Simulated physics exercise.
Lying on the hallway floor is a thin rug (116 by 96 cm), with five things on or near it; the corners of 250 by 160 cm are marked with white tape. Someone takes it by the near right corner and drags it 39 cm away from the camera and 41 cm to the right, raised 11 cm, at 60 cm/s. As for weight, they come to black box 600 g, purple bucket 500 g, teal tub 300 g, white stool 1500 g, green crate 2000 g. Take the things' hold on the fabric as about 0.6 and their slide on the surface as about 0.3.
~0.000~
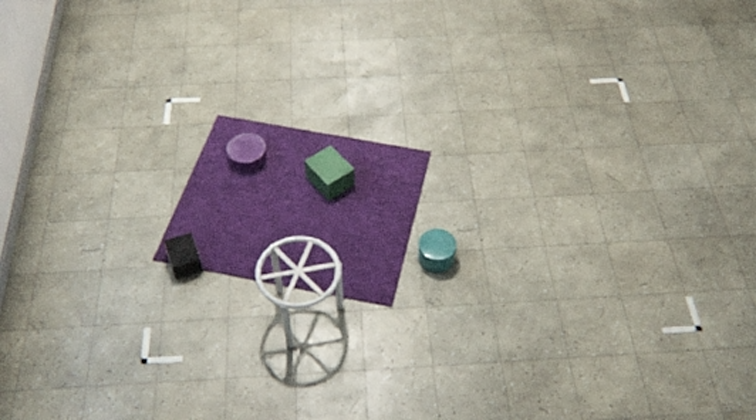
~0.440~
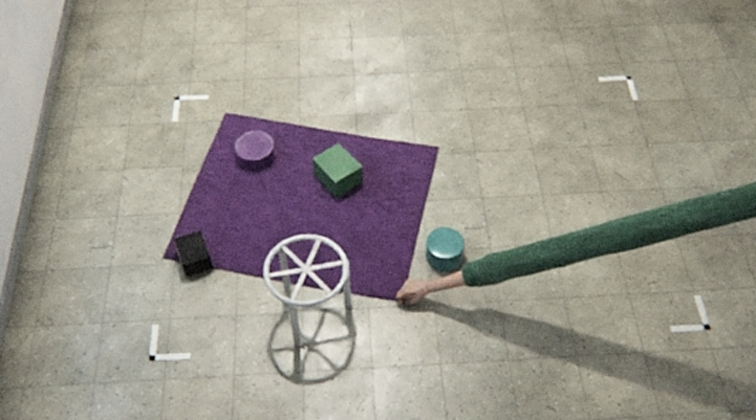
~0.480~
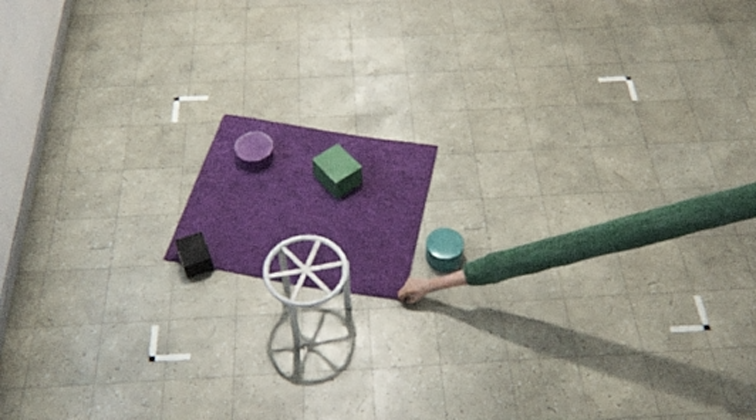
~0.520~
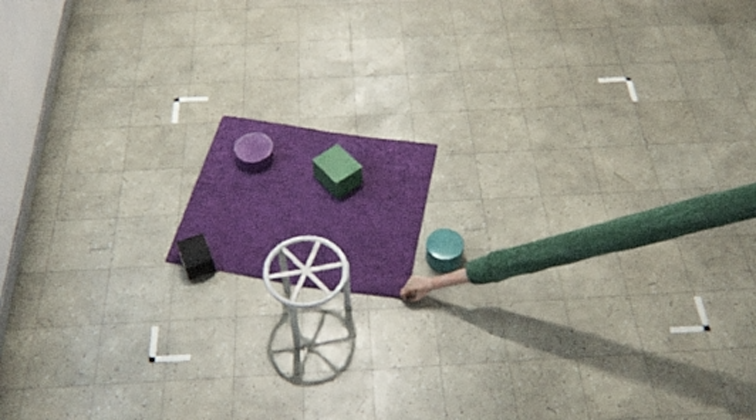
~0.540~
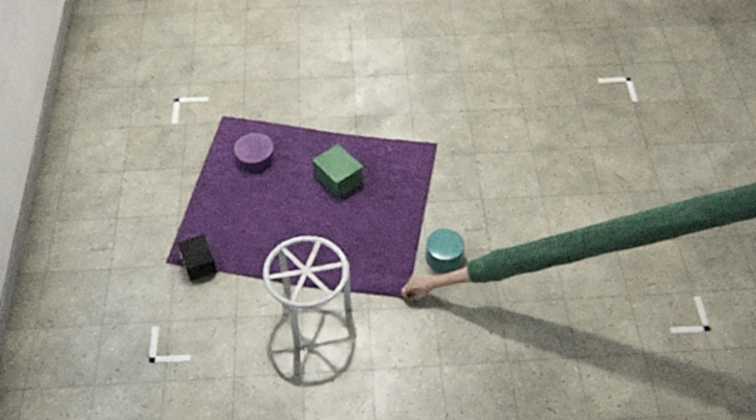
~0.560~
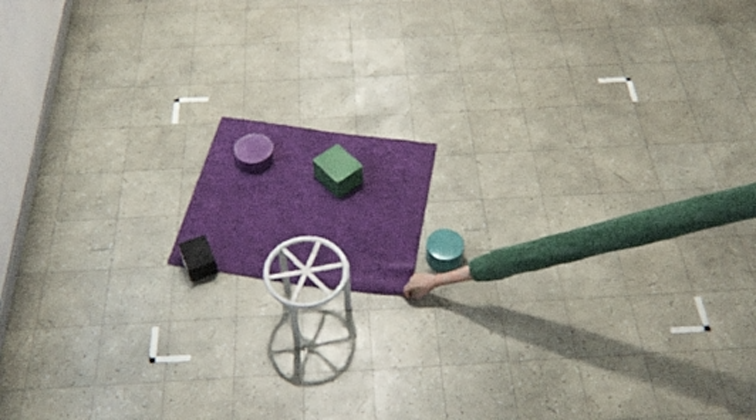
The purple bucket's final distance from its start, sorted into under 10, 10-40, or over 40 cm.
It is moved a fair distance.
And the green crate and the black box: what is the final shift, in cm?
For the green crate it's 8 cm, and for the black box it's 40 cm.
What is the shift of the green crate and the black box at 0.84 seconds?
I'd put the green crate near 2 cm and the black box near 15 cm.
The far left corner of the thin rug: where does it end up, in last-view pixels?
(203, 166).
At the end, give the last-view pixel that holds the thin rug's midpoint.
Centre in the last view: Approx. (340, 198).
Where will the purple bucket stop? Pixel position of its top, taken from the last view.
Last view, top position: About (261, 179).
After 0.8 s, middle of the thin rug at (314, 203); purple bucket 4 cm off its start, black box 16 cm off its start, teal tub 4 cm off its start.
After 1.1 s, middle of the thin rug at (322, 205); purple bucket 11 cm off its start, black box 30 cm off its start, teal tub 16 cm off its start.
After 1.4 s, middle of the thin rug at (329, 186); purple bucket 14 cm off its start at (254, 168), black box 40 cm off its start at (271, 270), teal tub 25 cm off its start at (495, 228).
After 1.7 s, middle of the thin rug at (339, 195); purple bucket 21 cm off its start, black box 42 cm off its start, teal tub 27 cm off its start.
After 2.3 s, middle of the thin rug at (340, 198); purple bucket 21 cm off its start at (261, 179), black box 42 cm off its start at (276, 267), teal tub 27 cm off its start at (497, 226), green crate 9 cm off its start at (352, 157).
